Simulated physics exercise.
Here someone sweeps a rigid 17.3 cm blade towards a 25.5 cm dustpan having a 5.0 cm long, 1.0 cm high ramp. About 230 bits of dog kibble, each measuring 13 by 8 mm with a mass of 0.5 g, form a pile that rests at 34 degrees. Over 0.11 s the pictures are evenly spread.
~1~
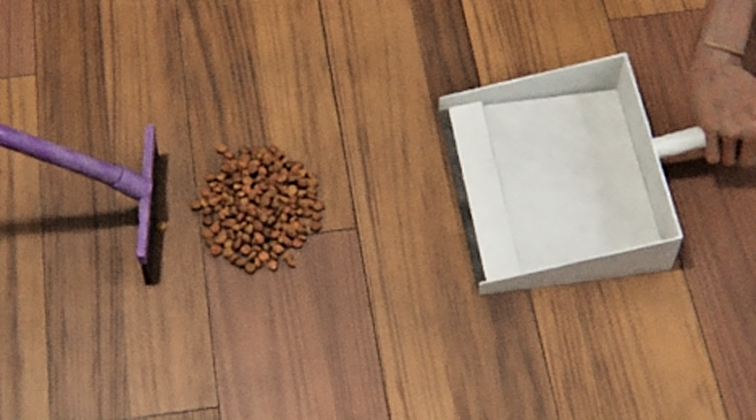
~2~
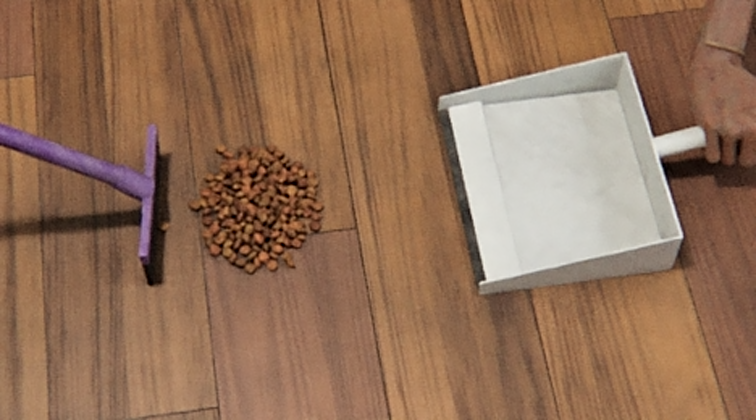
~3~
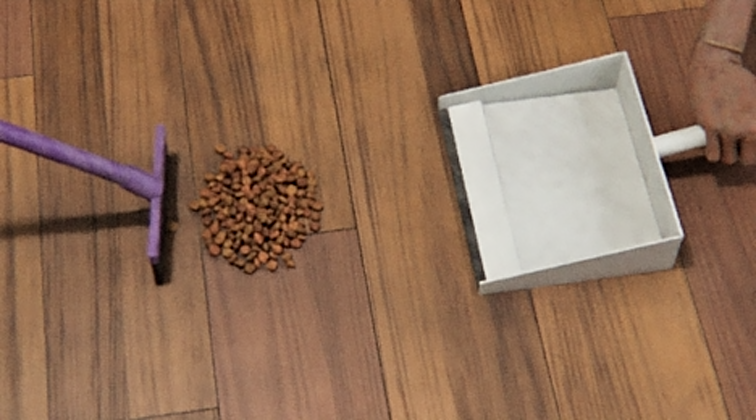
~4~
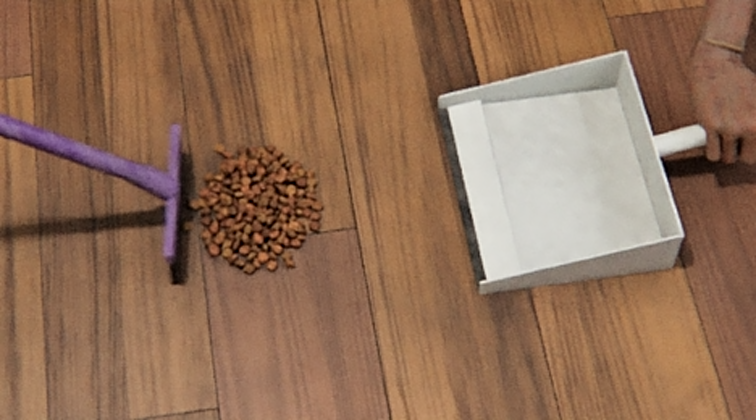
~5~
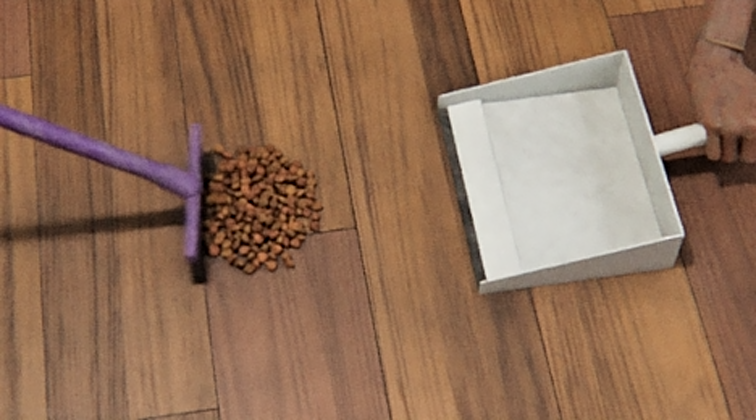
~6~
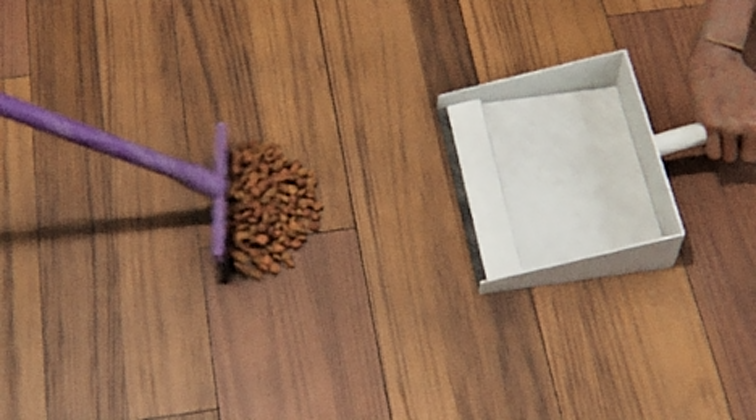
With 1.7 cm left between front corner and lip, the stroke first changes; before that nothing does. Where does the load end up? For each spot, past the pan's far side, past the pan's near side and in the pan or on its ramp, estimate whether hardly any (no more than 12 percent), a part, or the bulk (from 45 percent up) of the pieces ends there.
Past the pan's far side: Hardly any. Past the pan's near side: Hardly any. In the pan or on its ramp: The bulk.
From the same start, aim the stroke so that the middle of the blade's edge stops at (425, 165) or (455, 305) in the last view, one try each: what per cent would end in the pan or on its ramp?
About 70 % and 40 %.
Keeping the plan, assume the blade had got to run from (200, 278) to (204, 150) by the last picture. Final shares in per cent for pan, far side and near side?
Pan: 30, far side: 0, near side: 20.
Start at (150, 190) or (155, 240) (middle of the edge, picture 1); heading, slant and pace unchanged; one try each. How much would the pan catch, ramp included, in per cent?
About 70 and 60 per cent.
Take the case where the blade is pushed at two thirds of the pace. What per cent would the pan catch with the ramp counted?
Then about 55 per cent.
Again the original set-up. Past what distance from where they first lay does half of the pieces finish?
Roughly 30 cm.
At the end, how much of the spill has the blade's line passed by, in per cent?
About 10 per cent.
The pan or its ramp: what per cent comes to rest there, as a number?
About 70 per cent.
Then, 0.10 s after the last picture, middle of the blade 13 cm from the lip; 0 % over the lip, far side 5 %, near side 0 %.
Then, 0.17 s after the last picture, middle of the blade 5 cm from the lip; 10 % over the lip, far side 5 %, near side 5 %.
Then, 0.37 s after the last picture, middle of the blade 3 cm from the lip; 75 % over the lip, far side 5 %, near side 10 %.
In the end, far side 5 %, near side 10 %, pan 70 %, in front of the lip or behind the blade 15 %.
